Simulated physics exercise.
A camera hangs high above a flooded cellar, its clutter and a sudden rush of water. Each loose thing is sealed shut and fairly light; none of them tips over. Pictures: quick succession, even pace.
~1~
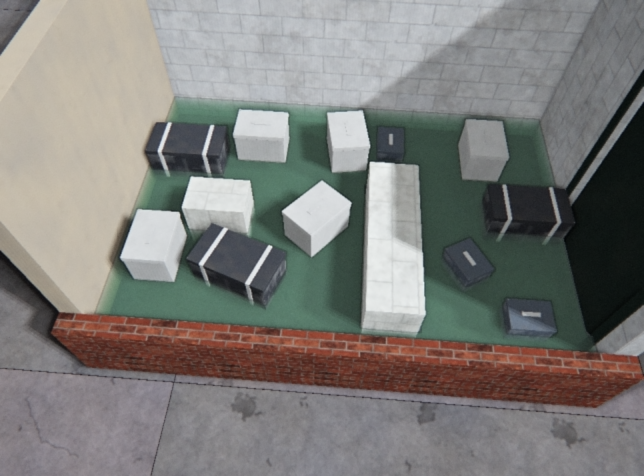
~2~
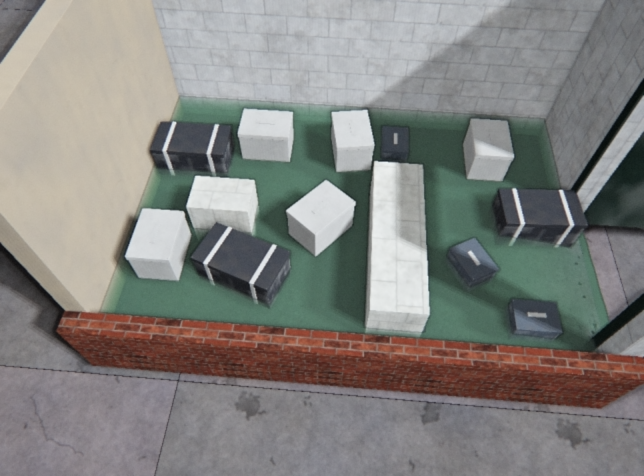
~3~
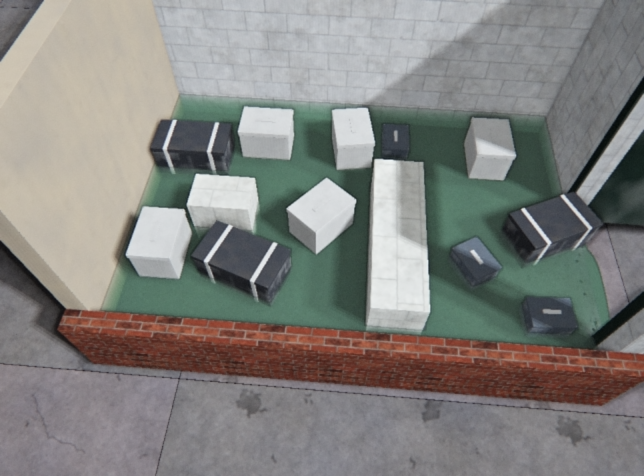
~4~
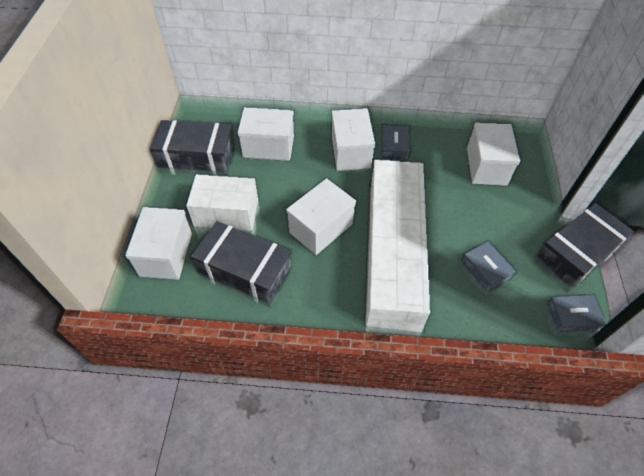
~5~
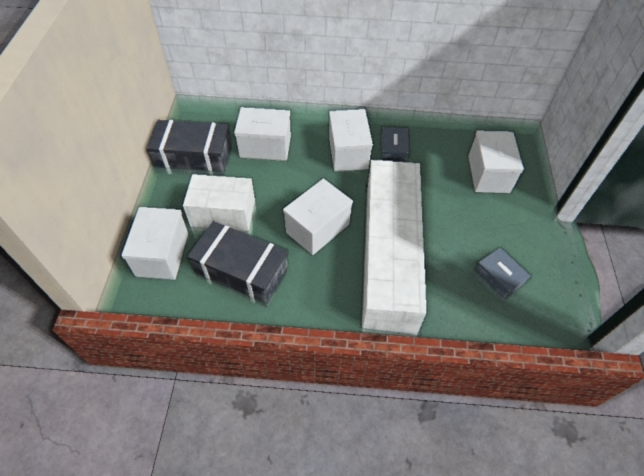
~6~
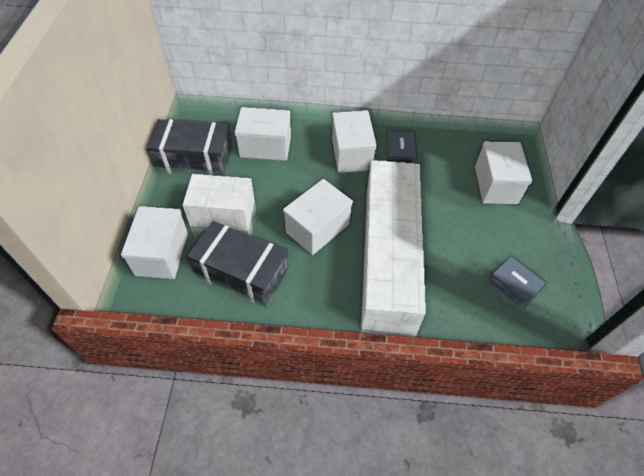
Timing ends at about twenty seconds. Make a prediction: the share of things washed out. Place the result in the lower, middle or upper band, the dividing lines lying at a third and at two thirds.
It is going to be at or above two thirds.
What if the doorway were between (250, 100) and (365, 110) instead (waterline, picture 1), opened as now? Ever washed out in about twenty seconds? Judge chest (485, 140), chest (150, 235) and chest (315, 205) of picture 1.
Listed order gives departs, departs, departs.
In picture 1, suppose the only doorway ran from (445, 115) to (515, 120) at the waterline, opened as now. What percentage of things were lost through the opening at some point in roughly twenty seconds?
About 60 %.
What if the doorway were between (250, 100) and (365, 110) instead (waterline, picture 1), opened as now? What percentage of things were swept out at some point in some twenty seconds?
60 %.
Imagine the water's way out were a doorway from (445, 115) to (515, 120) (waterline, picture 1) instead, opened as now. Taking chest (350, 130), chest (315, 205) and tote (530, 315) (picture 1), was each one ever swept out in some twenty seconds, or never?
Taking each in turn, I'd say carried off, carried off and stuck within.
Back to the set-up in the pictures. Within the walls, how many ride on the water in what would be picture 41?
By my reckoning the number comes out at 3.
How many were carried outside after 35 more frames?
8.
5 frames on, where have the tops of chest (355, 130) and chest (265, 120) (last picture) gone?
Close to pixel (442, 144) and pixel (295, 123).
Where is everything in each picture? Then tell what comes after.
In the first frame, a tote at (469, 259) floats; a chest at (487, 138), afloat; 0 of 11 have shifted.
In the second frame, a tote at (474, 259) floats; a chest at (492, 137), afloat; 1 of 11 have shifted.
In the third frame, a tote at (477, 258) floats; a chest at (493, 136), afloat; 2 of 11 have shifted.
In the fourth frame, a tote at (490, 263), afloat, close to its start; a chest at (497, 141), afloat, close to its start; 4 of 11 have shifted.
In the fifth frame, a tote at (505, 269), afloat, a stride from its start; a chest at (500, 149), afloat, close to its start; 4 of 11 have shifted.
In the sixth frame, a tote at (519, 278) floats, a stride from its start; a chest at (507, 161), afloat, a stride from its start; 5 of 11 have shifted.
A moment on, 4 of 11 are out; 7 afloat.
Next, 6 of 11 are out; 5 afloat.
Later, 8 of 11 are out; 3 afloat.
In the end, 8 of 11 are out; 1 afloat.
